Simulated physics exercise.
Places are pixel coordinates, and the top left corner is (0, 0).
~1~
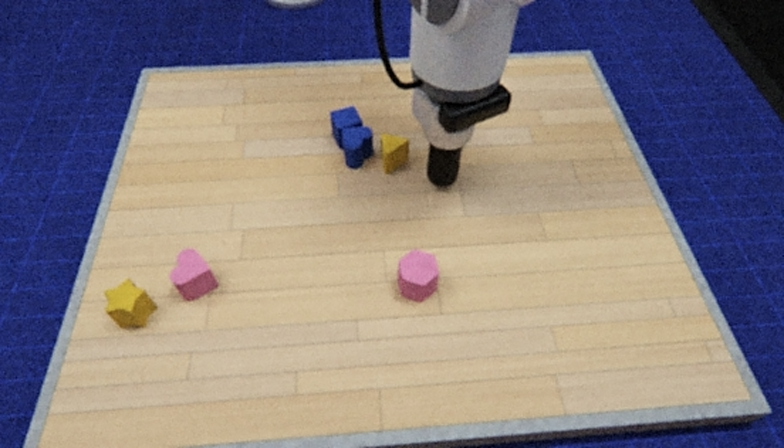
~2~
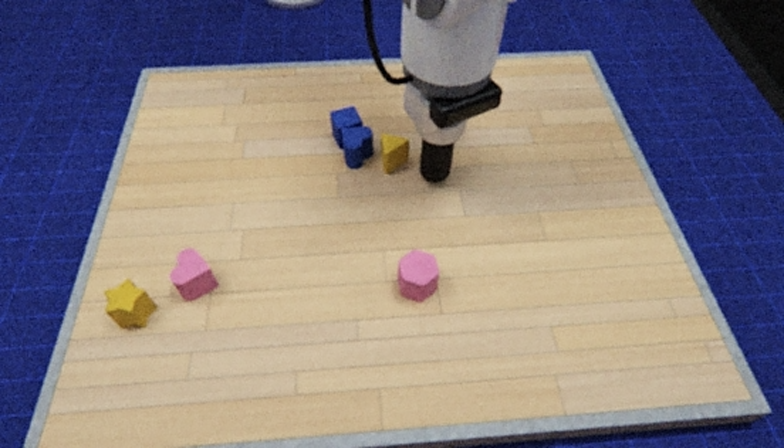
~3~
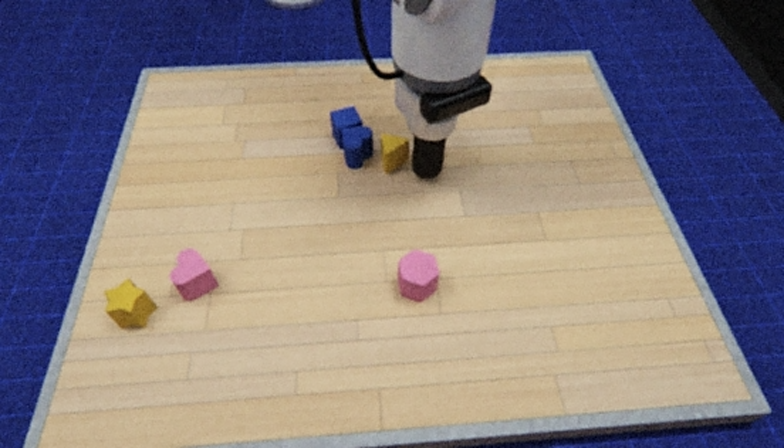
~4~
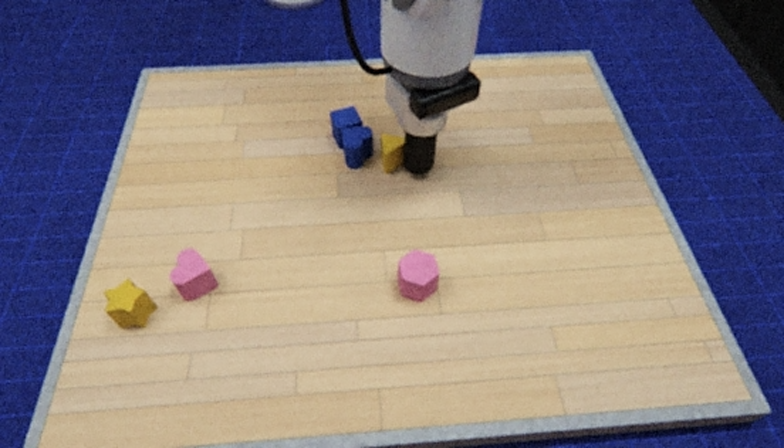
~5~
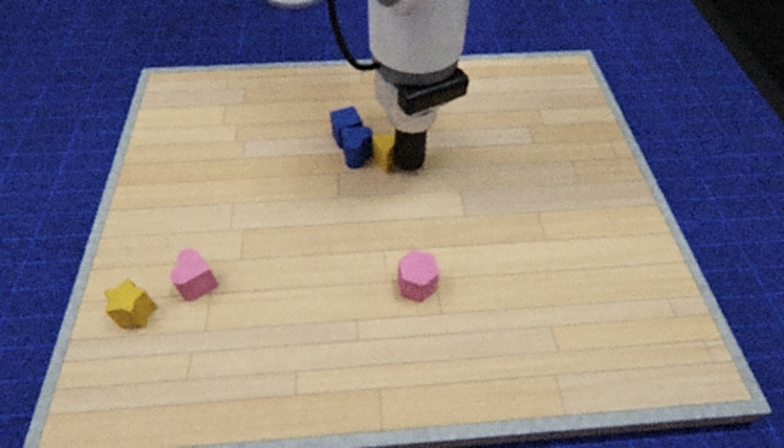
On a wooden board, a robot arm's black stick slides left and nudges a yellow block.
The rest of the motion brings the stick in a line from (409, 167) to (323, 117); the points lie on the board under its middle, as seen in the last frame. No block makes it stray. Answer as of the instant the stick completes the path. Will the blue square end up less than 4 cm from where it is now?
No, I don't think so.
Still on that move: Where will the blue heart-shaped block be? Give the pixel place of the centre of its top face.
It is going to be at (331, 137).
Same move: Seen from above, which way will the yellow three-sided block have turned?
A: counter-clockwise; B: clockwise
A - counter-clockwise.
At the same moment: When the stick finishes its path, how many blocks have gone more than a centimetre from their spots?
I'd put the number at three or more.
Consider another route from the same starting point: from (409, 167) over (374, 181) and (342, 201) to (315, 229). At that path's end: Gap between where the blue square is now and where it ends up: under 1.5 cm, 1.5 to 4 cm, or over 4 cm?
Movement: Under 1.5 cm.
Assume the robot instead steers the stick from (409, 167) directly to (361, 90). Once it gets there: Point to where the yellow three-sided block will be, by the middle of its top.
Top centre: (372, 126).
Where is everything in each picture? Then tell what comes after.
Stick tip at (442, 176); block tops, blue square at (346, 117); blue heart-shaped block at (356, 136); yellow three-sided block at (392, 142), in the first picture.
Stick at (435, 172); blocks unchanged, in the second picture.
Stick at (427, 168); blocks unchanged, in the third picture.
Stick at (419, 164); blocks unchanged, in the fourth picture.
Stick at (409, 161); blue square at (346, 117); blue heart-shaped block at (356, 136); yellow three-sided block at (386, 141), in the fifth picture.
The first path, step by step. One third of the way, stick at (379, 142); blue square at (337, 111), turned 20° clockwise; blue heart-shaped block at (334, 137), turned 75° anticlockwise; yellow three-sided block at (354, 125), turned 30° anticlockwise.
Two thirds of the way, stick at (350, 126); blue square at (320, 103), turned 65° clockwise; blue heart-shaped block at (331, 137), turned 95° anticlockwise; yellow three-sided block at (327, 119), turned 45° anticlockwise.
At the end, stick at (322, 111); blue square at (293, 97), turned 15° clockwise; blue heart-shaped block at (331, 137), turned 95° anticlockwise; yellow three-sided block at (321, 118), turned 75° anticlockwise.
